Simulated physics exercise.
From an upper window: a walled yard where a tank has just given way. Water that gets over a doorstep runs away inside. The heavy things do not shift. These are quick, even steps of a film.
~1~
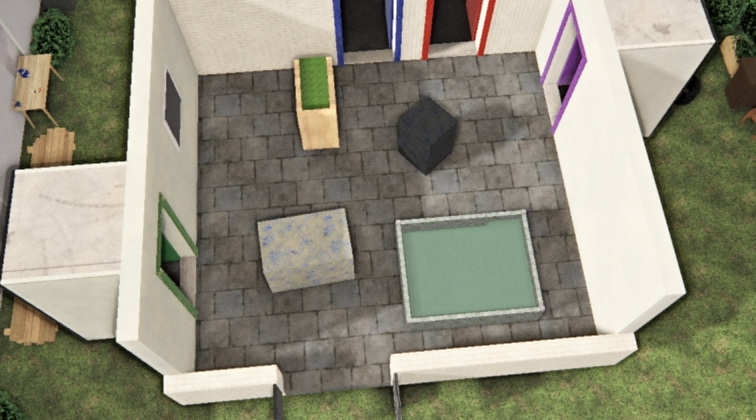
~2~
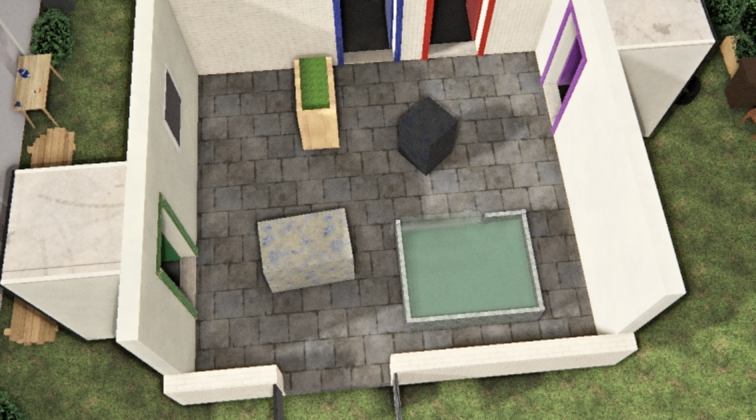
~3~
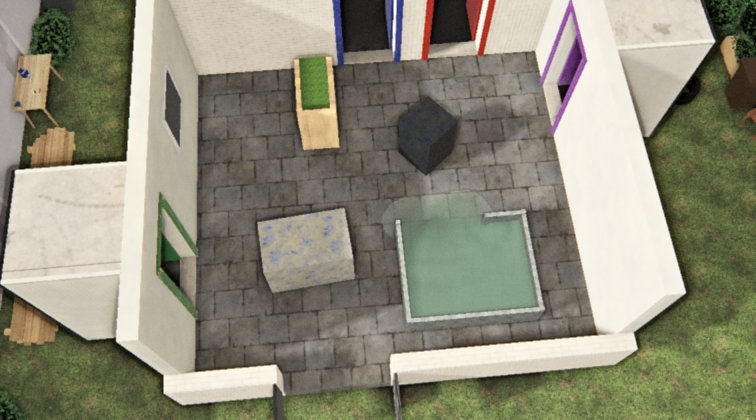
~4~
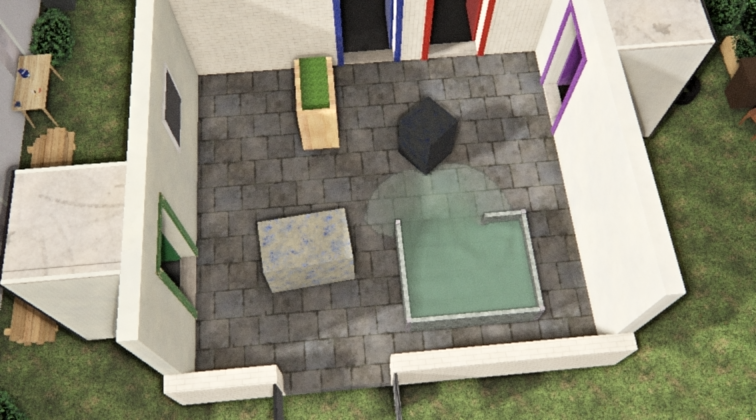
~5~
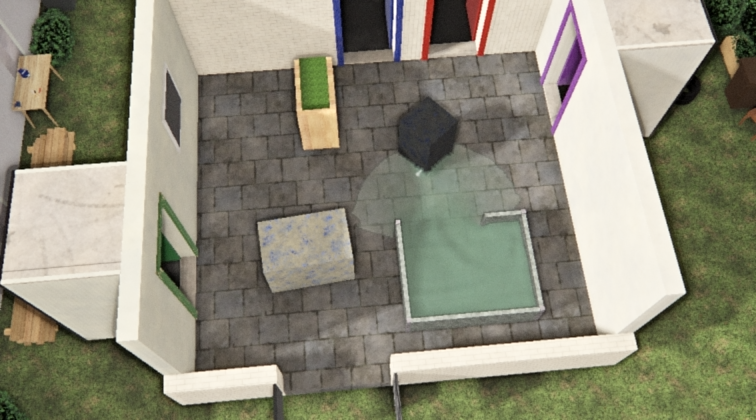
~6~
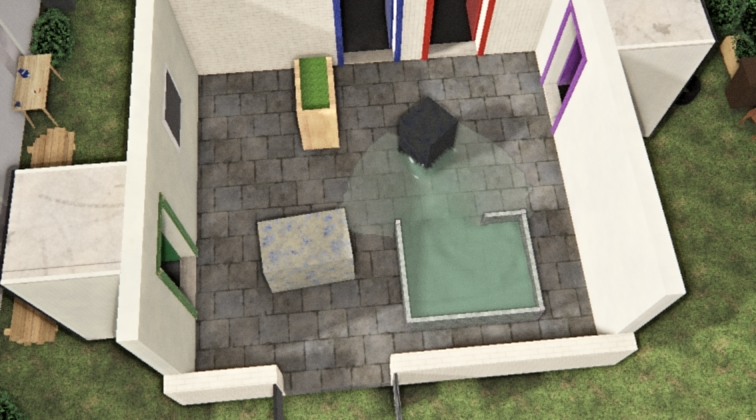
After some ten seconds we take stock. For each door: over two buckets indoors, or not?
The purple door floods; the green door holds within the limit; the red door holds within the limit; the blue door floods.
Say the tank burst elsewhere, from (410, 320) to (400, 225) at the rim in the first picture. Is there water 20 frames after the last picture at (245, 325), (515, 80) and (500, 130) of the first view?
In that order: Wet, free of water, free of water.
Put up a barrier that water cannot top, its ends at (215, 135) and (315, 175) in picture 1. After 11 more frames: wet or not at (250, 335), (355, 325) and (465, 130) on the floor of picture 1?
As listed: Clear, dry, covered.
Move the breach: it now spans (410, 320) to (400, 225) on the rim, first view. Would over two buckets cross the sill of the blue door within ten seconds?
One by one: The blue door passes that mark.
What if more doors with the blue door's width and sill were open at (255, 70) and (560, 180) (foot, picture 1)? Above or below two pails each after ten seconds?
As listed: Stays under, lets more in.
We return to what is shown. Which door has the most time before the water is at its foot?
The door marked green.
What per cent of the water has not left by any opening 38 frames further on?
Close to 88 %.
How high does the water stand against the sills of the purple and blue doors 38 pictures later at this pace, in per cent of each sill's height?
About 140 and 190 per cent.
A moment on, water covers 20 % of the floor; the purple door not reached, the green door not reached, the red door not reached, the blue door not reached.
Next, water covers 40 % of the floor; the purple door under two buckets in, the green door not reached, the red door wet at the sill, nothing in, the blue door under two buckets in.
Then, water covers 55 % of the floor; the purple door over two buckets in, the green door not reached, the red door wet at the sill, nothing in, the blue door over two buckets in.
Later, water covers 80 % of the floor; the purple door over two buckets in, the green door wet at the sill, nothing in, the red door wet at the sill, nothing in, the blue door far over two buckets in.
In the end, water covers 90 % of the floor; the purple door over two buckets in, the green door wet at the sill, nothing in, the red door wet at the sill, nothing in, the blue door far over two buckets in.
